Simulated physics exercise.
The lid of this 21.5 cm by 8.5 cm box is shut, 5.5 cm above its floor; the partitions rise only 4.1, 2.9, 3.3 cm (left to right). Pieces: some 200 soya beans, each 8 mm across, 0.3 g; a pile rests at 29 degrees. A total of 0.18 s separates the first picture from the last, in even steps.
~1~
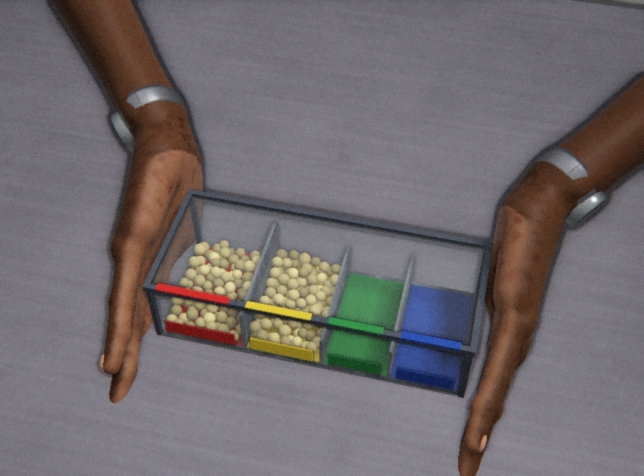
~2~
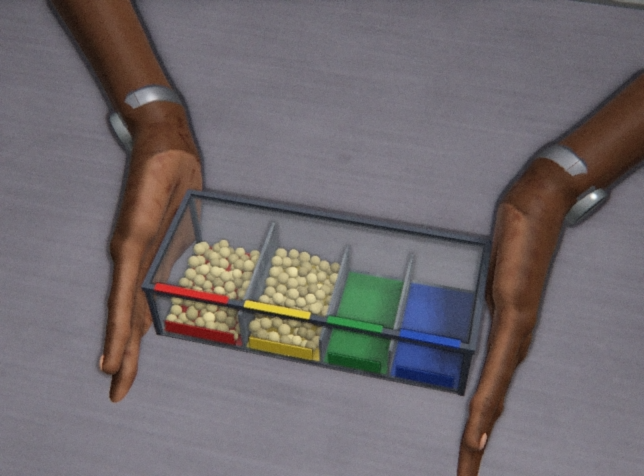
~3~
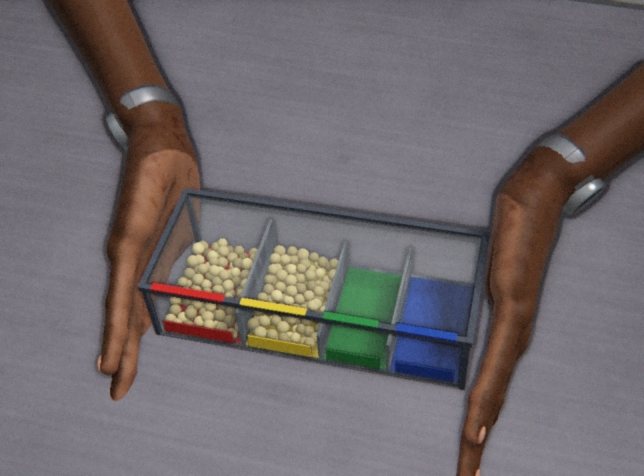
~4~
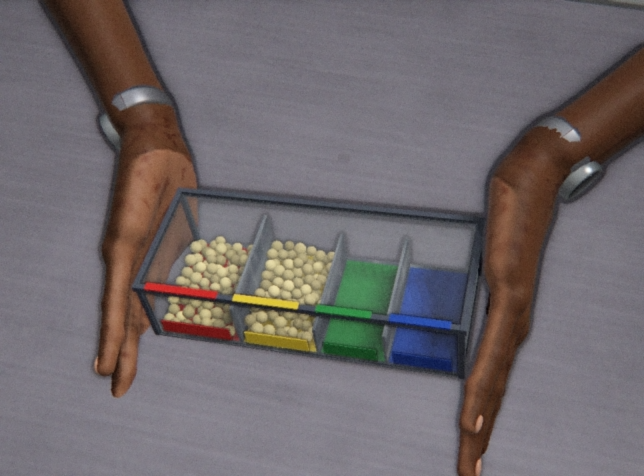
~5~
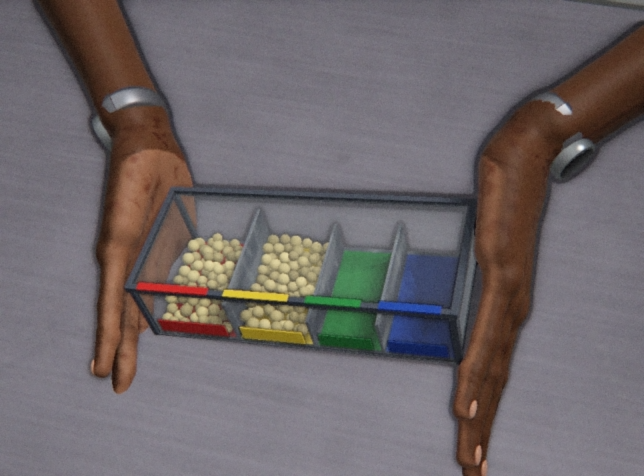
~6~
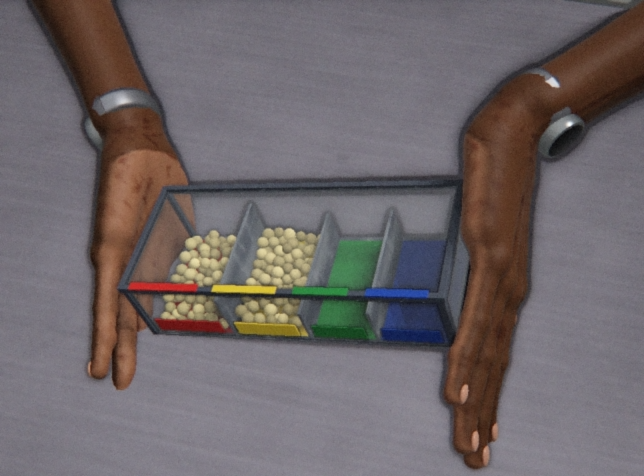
The clip shows two hands holding a clear box with red, yellow, green and blue sections, pale beads piled in the red and yellow ones, as they gradually tilt it a little, its right end rising relative to the left.
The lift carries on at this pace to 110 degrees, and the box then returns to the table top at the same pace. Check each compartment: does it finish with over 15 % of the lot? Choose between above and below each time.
Red: Above, blue: Below, green: Below, yellow: Above.
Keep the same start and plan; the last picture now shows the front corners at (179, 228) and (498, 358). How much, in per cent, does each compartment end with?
Red 35 %; blue 60 %; green 0 %; yellow 5 %.
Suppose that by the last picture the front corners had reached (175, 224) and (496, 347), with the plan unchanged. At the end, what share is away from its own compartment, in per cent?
It comes to around 70 per cent in that case.
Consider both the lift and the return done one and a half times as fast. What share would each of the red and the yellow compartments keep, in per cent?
Final share: Red 65 %, yellow 35 %.
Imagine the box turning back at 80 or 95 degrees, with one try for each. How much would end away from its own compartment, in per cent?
Roughly 5 percent, then roughly 15 percent.
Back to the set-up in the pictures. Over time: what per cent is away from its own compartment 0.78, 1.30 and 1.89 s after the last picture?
First 10, next 20, last 20.
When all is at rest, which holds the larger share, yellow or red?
Answer: Red.
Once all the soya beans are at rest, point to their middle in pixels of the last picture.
Close to pixel (220, 296).
Then, 0.78 s after the last picture, tilt 110 degrees; red 55 %, yellow 45 %.
Then, 1.30 s after the last picture, tilt 50 degrees; red 65 %, yellow 35 %.
Then, 1.89 s after the last picture, tilt 0 degrees; red 70 %, yellow 30 %.
In the end, red 70 %, blue 0 %, green 0 %, yellow 30 %.
